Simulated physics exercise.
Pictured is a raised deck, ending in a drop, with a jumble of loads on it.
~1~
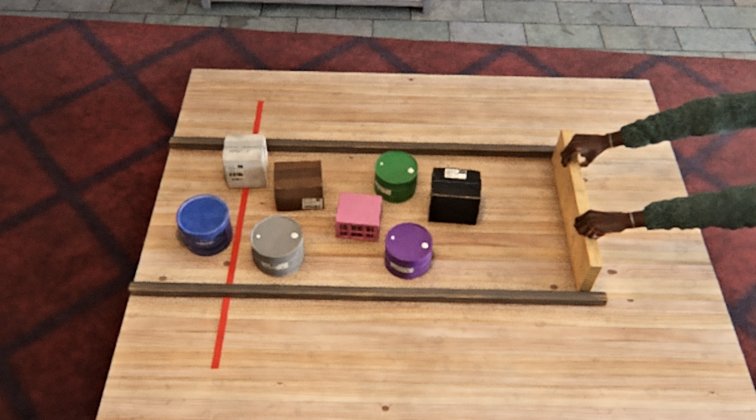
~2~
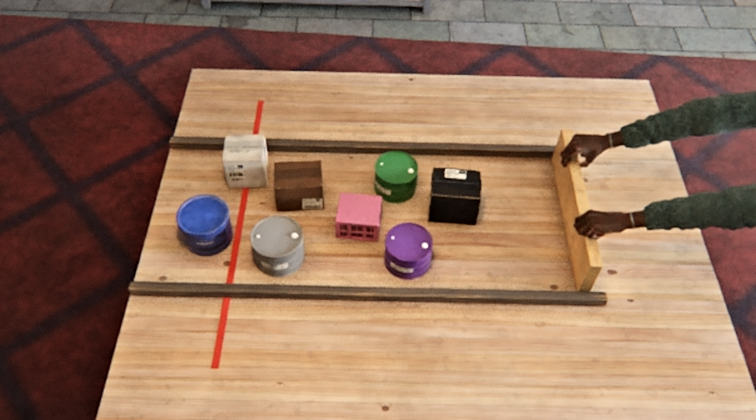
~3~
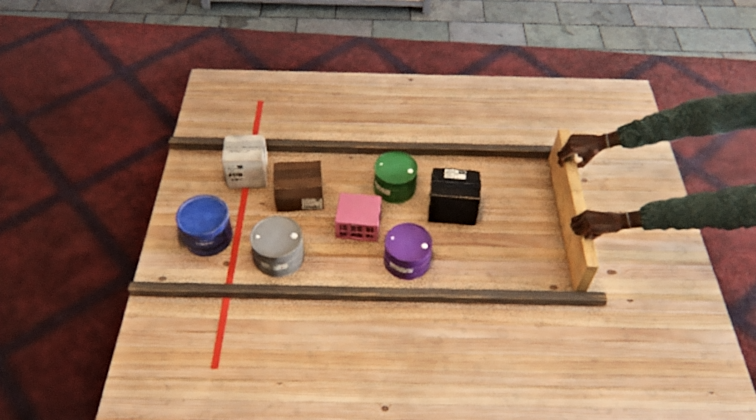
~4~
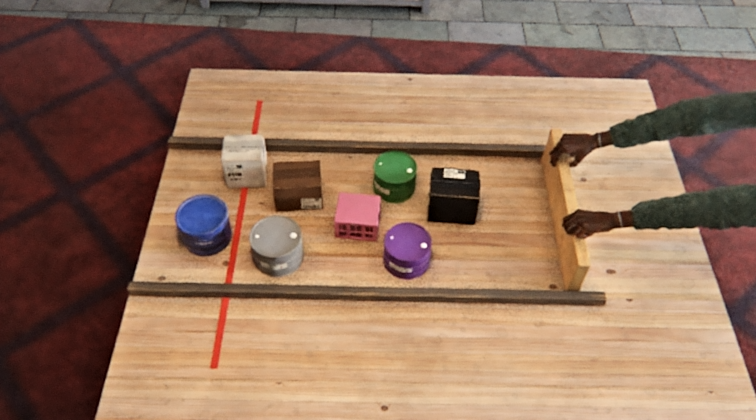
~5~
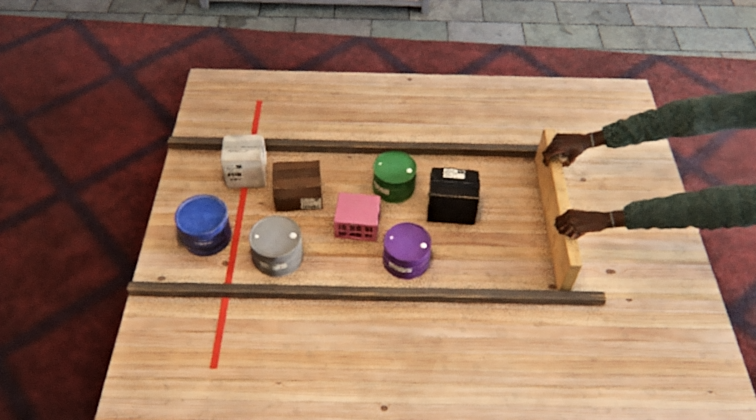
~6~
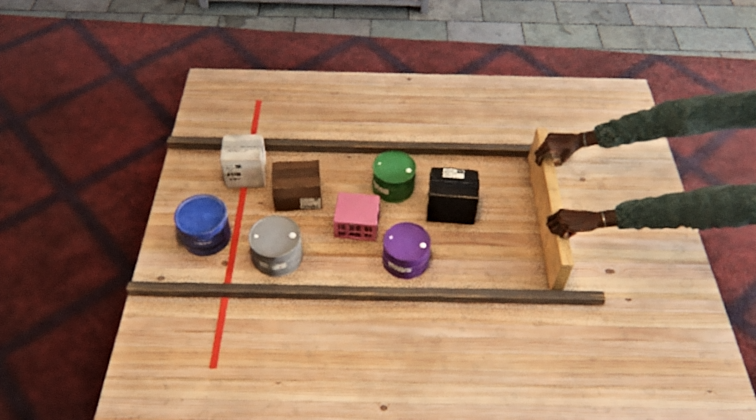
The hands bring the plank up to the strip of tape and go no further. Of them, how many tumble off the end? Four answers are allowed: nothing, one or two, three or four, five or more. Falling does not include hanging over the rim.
The ones that plunge will number one or two.
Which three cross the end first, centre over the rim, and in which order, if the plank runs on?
Order, earliest first: The white parcel, next the blue pail, last the brown parcel.
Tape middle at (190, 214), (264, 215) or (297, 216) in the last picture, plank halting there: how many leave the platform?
Down on the ground: 5, 0 and 0.
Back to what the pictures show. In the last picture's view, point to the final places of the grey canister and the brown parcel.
The grey canister comes to rest at (156, 256), and the brown parcel comes to rest at (173, 169).
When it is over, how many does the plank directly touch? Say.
Tally at the end: 3.
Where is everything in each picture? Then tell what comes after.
Blue pail (206, 226); white parcel (246, 162); grey canister (278, 246); plank (574, 207); tape (241, 215), in the first frame.
White parcel (246, 162); brown parcel (299, 186), in the second frame.
Grey canister (278, 247); green canister (396, 177), in the third frame.
Blue pail (205, 226); plank (564, 207), in the fourth frame.
White parcel (245, 162); pink crate (358, 217), in the fifth frame.
Blue pail (204, 226); white parcel (244, 161); grey canister (276, 246); plank (548, 206); tape (239, 215), in the sixth frame.
A little later, none off yet; blue pail at rest near (204, 226); white parcel at rest near (244, 161); grey canister at rest near (276, 246).
Next, none off yet; blue pail at rest near (204, 226); white parcel shifted a little near (233, 159); grey canister shifted a little near (256, 258).
When it is over, the number that fall off is one or two; down, white parcel and blue pail.
